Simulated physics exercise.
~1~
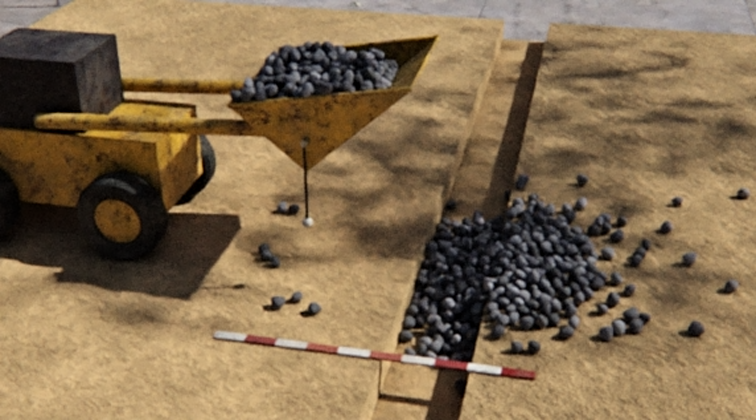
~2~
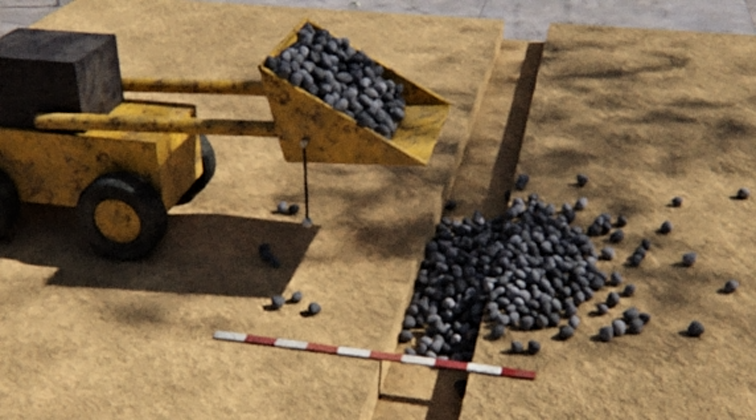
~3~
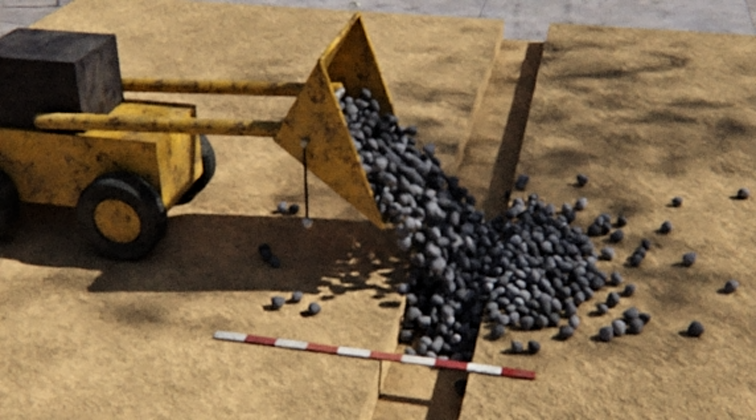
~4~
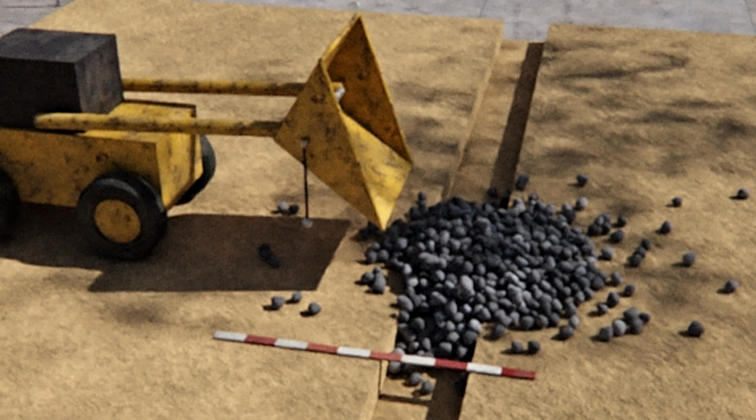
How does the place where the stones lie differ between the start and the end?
At the start the stones are split between the raised bucket and a heap at the trench, while at the end nearly all of them lie lower down in one larger heap in and around the trench.
